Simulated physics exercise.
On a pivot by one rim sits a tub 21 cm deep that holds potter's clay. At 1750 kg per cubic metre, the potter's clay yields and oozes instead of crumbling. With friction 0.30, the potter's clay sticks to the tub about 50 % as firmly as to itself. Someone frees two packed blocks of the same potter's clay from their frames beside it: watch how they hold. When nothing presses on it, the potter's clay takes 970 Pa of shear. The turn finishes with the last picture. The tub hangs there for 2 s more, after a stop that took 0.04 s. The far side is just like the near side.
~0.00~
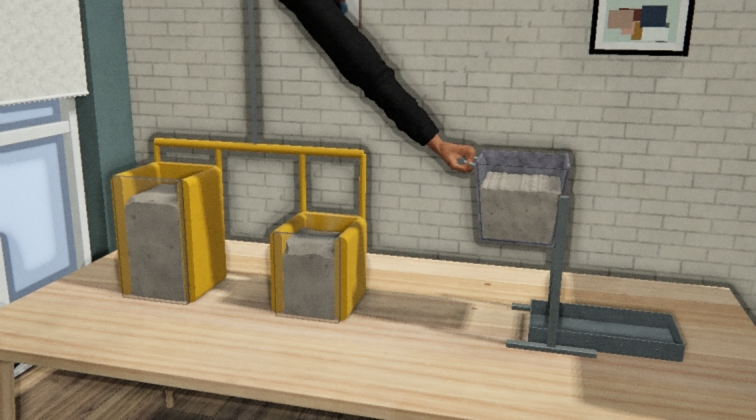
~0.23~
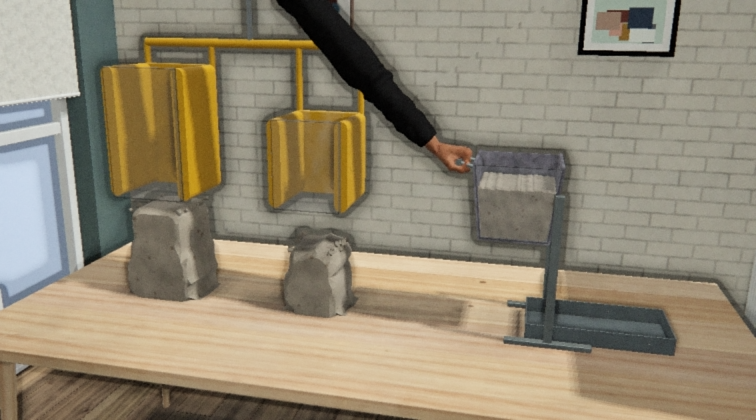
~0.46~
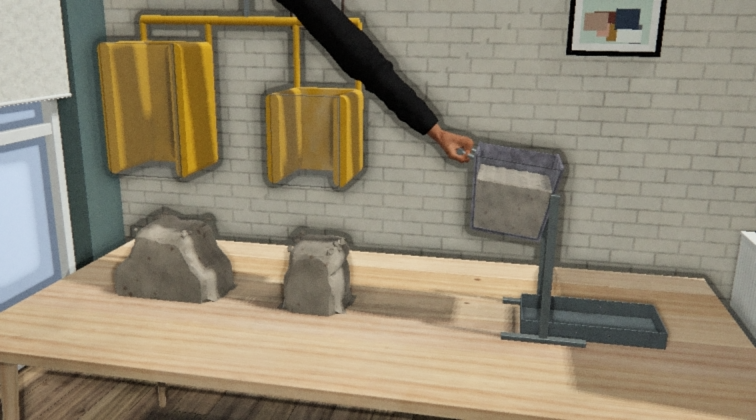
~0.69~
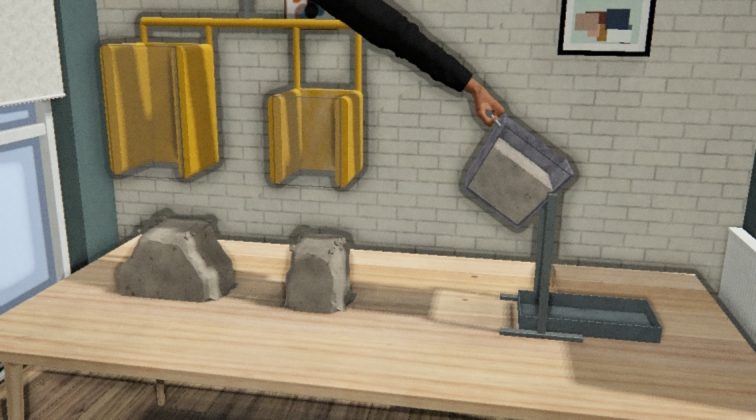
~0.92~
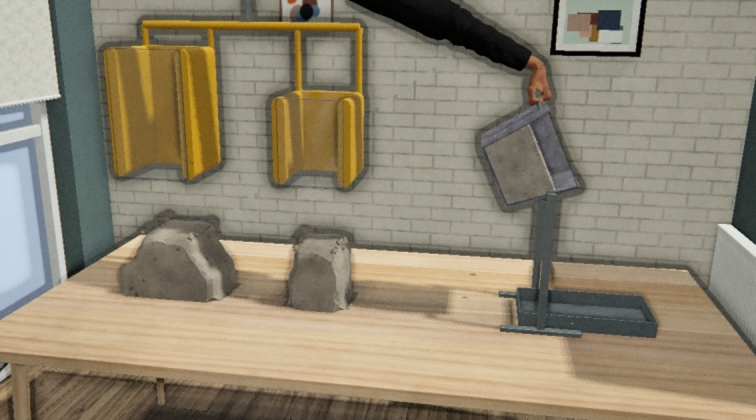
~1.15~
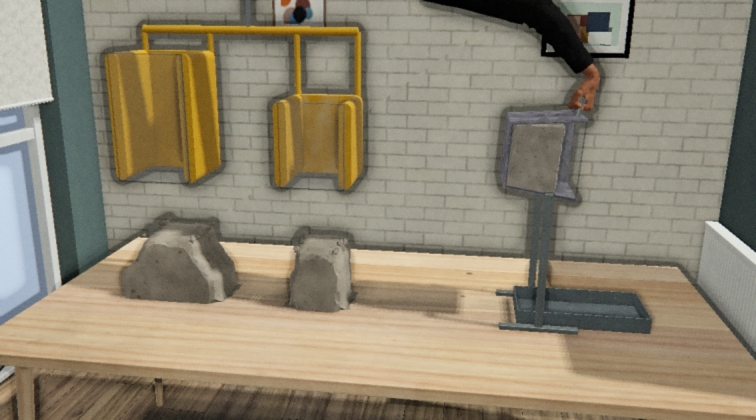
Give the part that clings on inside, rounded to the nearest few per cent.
The part that clings on inside is close to 97 %.
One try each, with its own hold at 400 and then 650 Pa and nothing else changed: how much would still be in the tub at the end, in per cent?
Try one gives 50 per cent, try two gives 50 per cent.
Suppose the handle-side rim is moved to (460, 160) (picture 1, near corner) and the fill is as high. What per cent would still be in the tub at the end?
Then near 40 % stays in the tub.
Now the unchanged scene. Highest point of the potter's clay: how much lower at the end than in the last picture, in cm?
About 4 cm.
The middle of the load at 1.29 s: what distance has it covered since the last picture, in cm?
Around 2 cm.
After 1.29 s, the tub is at 93 degrees and holds 100 %.
After 1.46 s, the tub is at 93 degrees and holds 100 %.
After 1.63 s, the tub is at 93 degrees and holds 97 %.
After 1.80 s, the tub is at 93 degrees and holds 97 %.
After 3.15 s, at the end, the tub is at 93 degrees and holds 97 %.
